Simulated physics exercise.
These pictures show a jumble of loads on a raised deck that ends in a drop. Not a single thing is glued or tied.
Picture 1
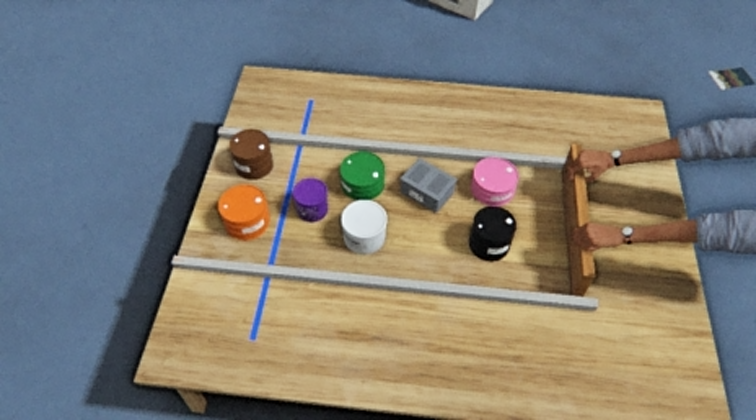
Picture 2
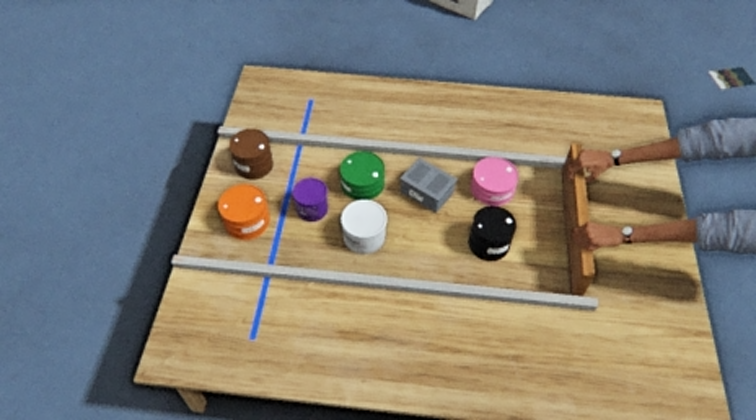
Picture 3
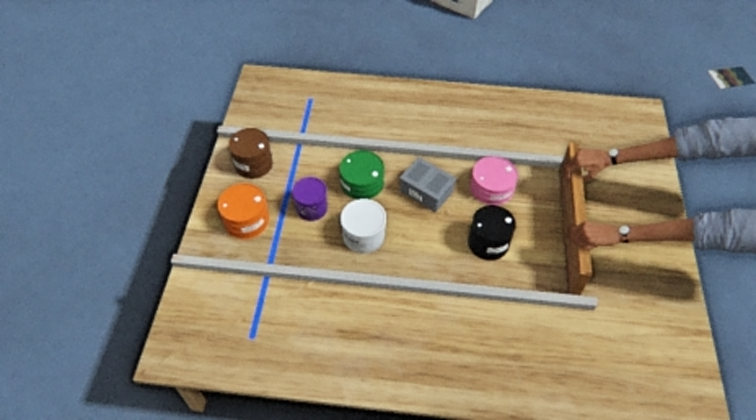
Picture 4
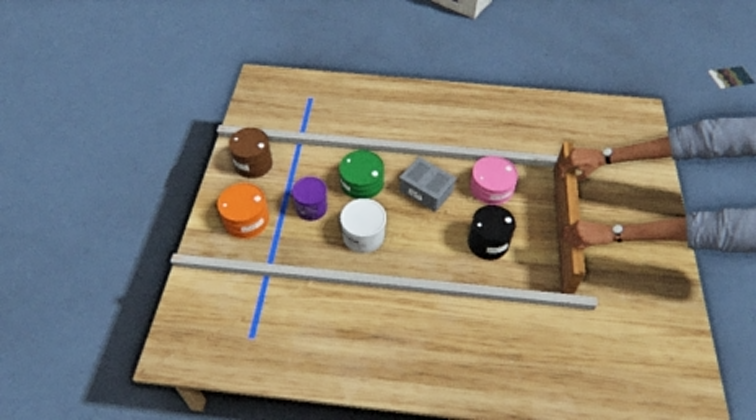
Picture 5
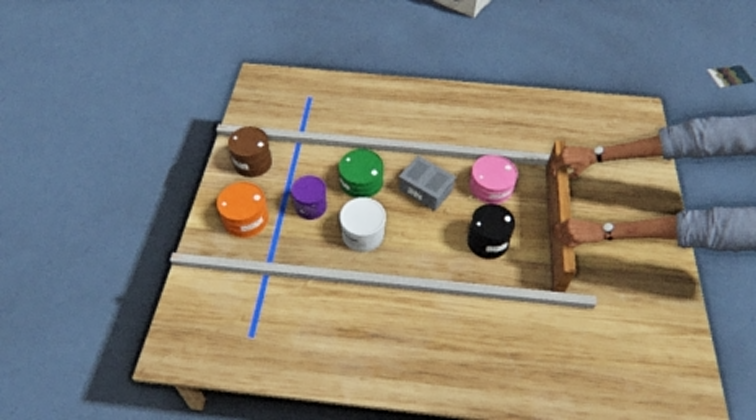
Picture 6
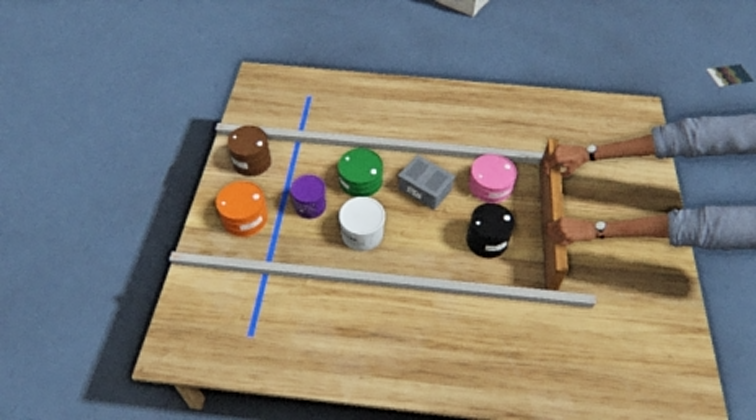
At first, two hands hold a wooden plank upright at the right of a table, between two pale rails, with colored canisters, pails and a grey tote to its left. The hands then slide the plank slightly left toward the pink and black containers, while the objects and blue tape stay in place.
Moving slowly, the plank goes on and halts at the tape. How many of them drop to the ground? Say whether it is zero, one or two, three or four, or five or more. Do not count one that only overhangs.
It is one or two.
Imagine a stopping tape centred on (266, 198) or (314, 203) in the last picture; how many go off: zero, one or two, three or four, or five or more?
In order: Either one or two and no fall at all.
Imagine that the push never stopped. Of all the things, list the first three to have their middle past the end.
You'd see the brown canister first, then the orange canister, then the green canister.
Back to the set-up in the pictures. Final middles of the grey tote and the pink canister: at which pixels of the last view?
(253, 176) and (273, 149), roughly.
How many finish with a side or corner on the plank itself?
2 of them.
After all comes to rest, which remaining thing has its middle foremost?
That one's the orange canister.
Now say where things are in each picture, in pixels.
In the first frame, brown canister (252, 155); orange canister (245, 212); purple pail (311, 201); plank (577, 218); tape (286, 204).
In the second frame, orange canister (245, 212); white pail (364, 227).
In the third frame, purple pail (311, 200); green canister (362, 175).
In the fourth frame, brown canister (251, 153); plank (568, 216).
In the fifth frame, orange canister (243, 210); grey tote (427, 184).
In the sixth frame, brown canister (250, 151); orange canister (243, 209); purple pail (309, 197); plank (552, 213); tape (284, 200).
Early on, none off yet; brown canister at rest near (250, 151); orange canister at rest near (243, 209); purple pail at rest near (309, 197).
A while later, none off yet; brown canister travelled a little near (235, 152); orange canister travelled a little near (237, 209); purple pail travelled about its own width near (277, 201).
Finally, the number that fall off is one or two; lost, brown canister.
